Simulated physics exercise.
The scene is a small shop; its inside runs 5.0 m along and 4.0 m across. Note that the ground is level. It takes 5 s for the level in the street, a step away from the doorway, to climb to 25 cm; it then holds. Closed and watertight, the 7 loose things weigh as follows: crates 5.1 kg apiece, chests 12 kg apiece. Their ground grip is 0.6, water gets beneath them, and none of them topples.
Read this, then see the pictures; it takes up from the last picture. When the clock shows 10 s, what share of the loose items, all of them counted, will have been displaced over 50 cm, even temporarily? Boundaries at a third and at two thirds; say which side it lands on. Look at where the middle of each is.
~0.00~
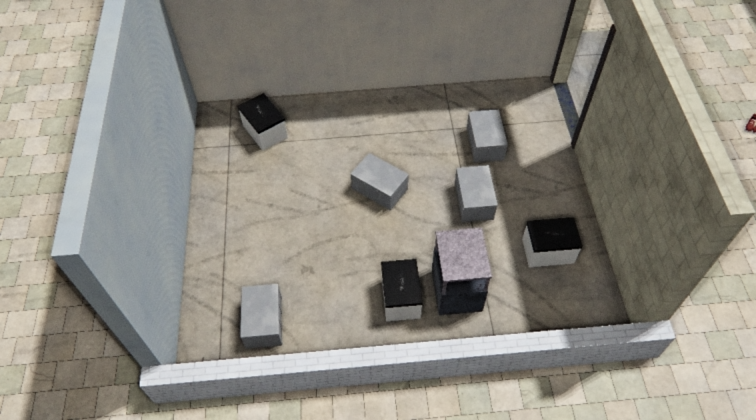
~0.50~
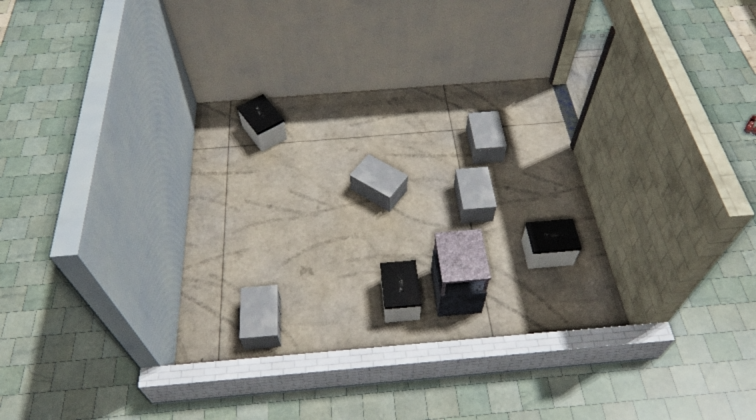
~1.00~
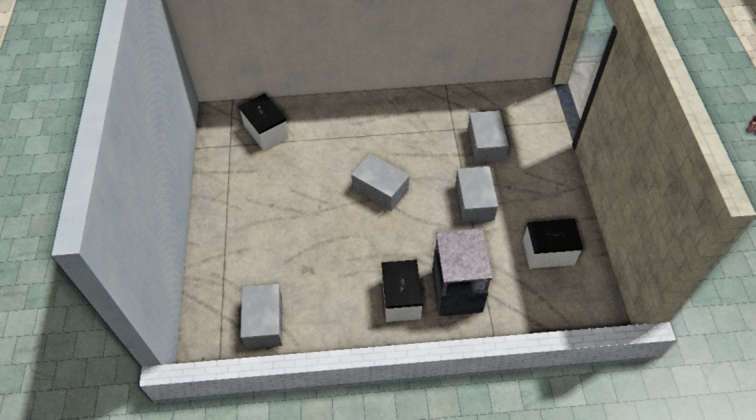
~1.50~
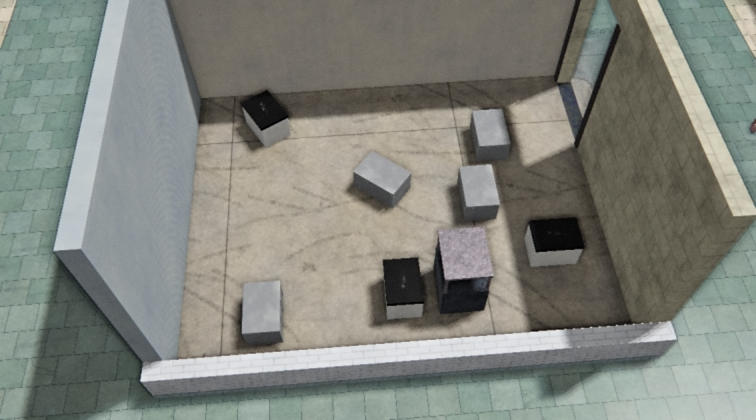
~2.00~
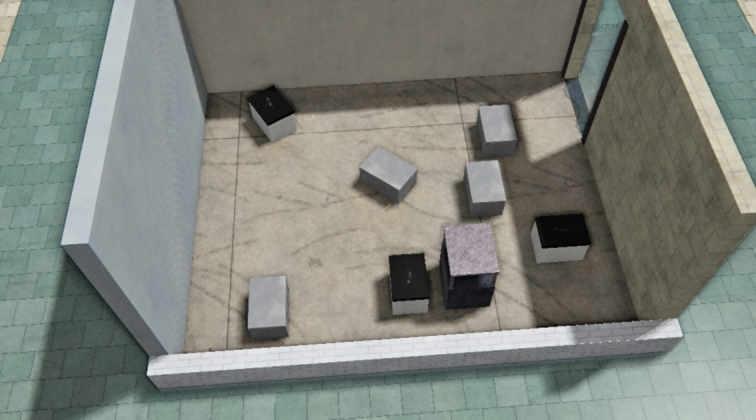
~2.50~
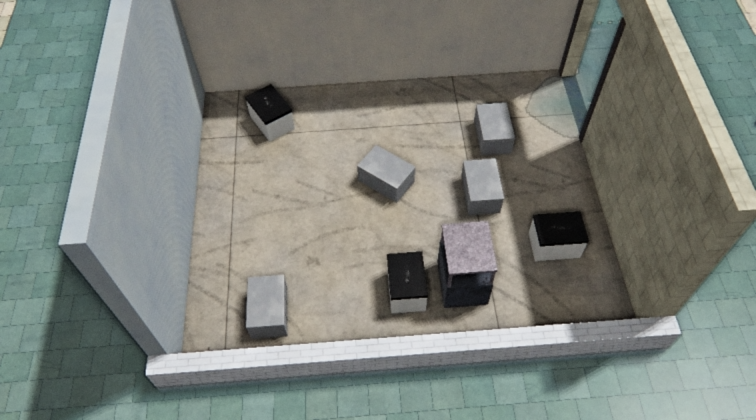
Expect a mid share, one third to two thirds.
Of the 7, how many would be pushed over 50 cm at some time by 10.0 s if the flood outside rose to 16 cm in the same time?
Then the count would be 3.
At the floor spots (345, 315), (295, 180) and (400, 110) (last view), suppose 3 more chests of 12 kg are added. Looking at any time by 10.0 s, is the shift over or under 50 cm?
First stays within it, second exceeds it, third exceeds it.
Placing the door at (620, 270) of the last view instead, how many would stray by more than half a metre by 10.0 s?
Then it comes to 4 of them.
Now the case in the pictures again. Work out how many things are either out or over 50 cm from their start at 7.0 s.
Tally at that time: 4.
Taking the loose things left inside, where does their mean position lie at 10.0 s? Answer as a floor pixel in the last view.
I'd put it close to (333, 281) in the last view.
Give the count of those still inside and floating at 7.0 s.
The number is 2.
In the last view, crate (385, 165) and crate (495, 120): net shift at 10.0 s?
200 cm, 400 cm.
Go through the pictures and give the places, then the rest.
In the first picture, a crate at (488, 128), on the bottom; a crate at (477, 186), on the bottom; water covers 0.0 m2; 0 of 7 have shifted.
In the second picture, a crate at (487, 130) rests on the ground; a crate at (476, 188) rests on the ground; water covers 0.0 m2; 0 of 7 have shifted.
In the third picture, a crate at (489, 129) rests on the ground; a crate at (477, 187) rests on the ground; 0.0 m2 under water; 0 of 7 have shifted.
In the fourth picture, a crate at (491, 127) rests on the ground; a crate at (479, 185), on the bottom; 0.0 m2 under water; 0 of 7 have shifted.
In the fifth picture, a crate at (498, 123), on the bottom; a crate at (485, 181) rests on the ground; water covers 0.0 m2; 0 of 7 have shifted.
In the sixth picture, a crate at (495, 121), on the bottom; a crate at (483, 179) rests on the ground; water covers 0.4 m2; 0 of 7 have shifted.
After 3.5 s 0 of 7 are over 50 cm from their spots; 0 afloat.
After 4.5 s 1 of 7 are over 50 cm from their spots; 0 afloat.
After 7.0 s 4 of 7 are over 50 cm from their spots; 2 afloat.
After 10.0 s 4 of 7 are over 50 cm from their spots, and 4 have been at some point; 5 afloat.
